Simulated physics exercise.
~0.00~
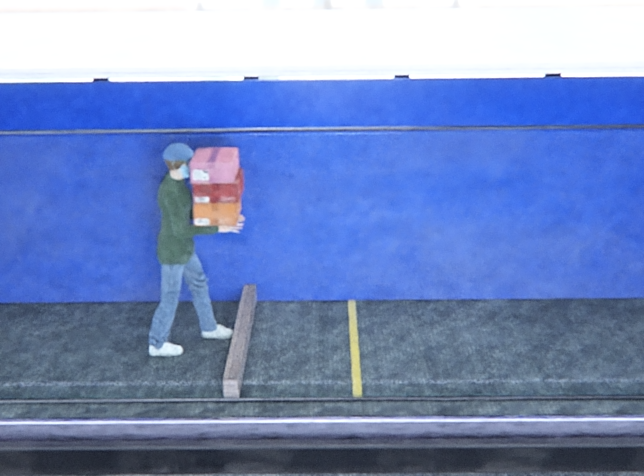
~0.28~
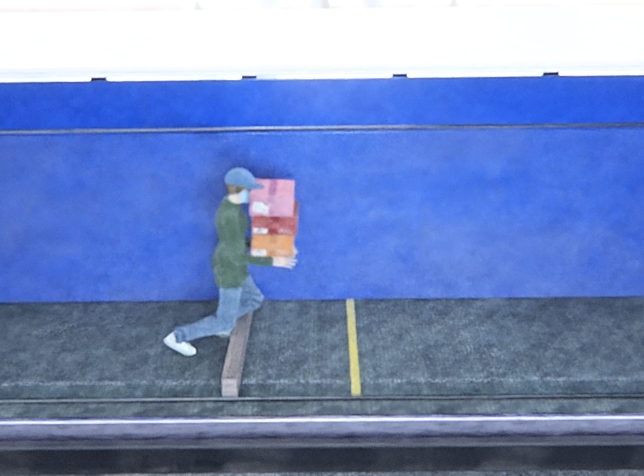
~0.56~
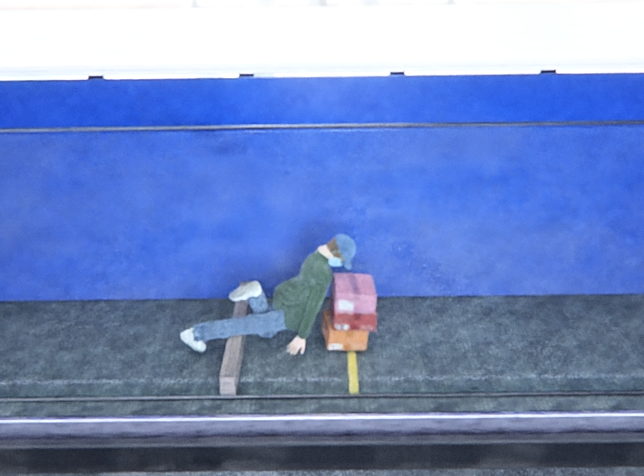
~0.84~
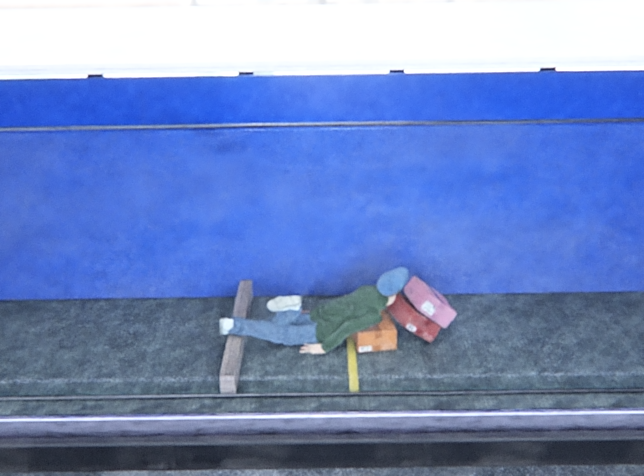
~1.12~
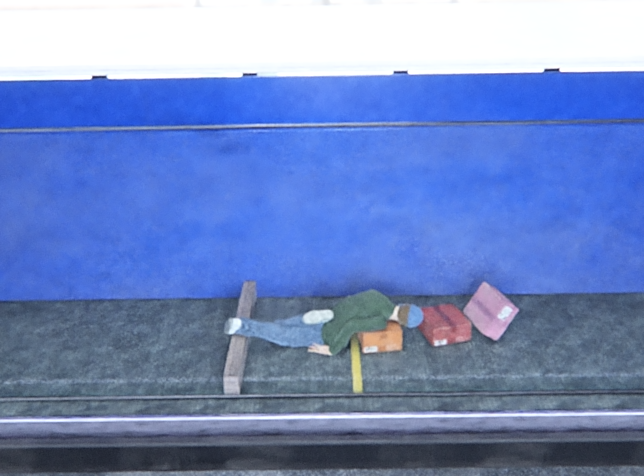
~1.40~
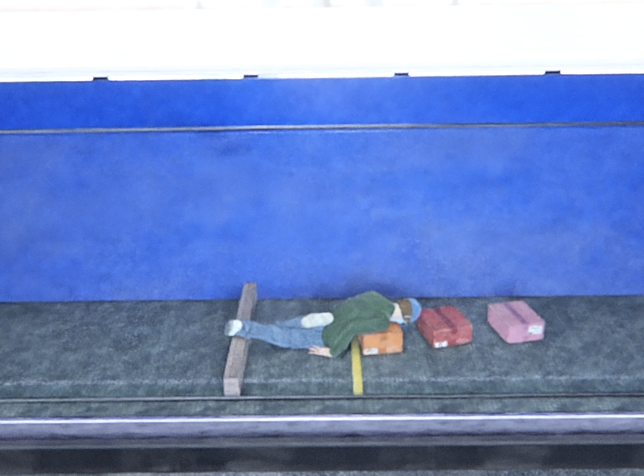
At the start, a person in a blue cap, green top and jeans stands on a grey floor before a blue wall, both arms under a stack of pink, red and orange boxes. The person lurches right over a floor rail, knees bending, and pitches forward. The stack drops upright near the yellow line while a hand reaches toward the floor. The person falls flat as the pink and red boxes topple right. The pink one tumbles farthest. Finally, the person lies face down, head and all three boxes past the line, the orange box nearest it.
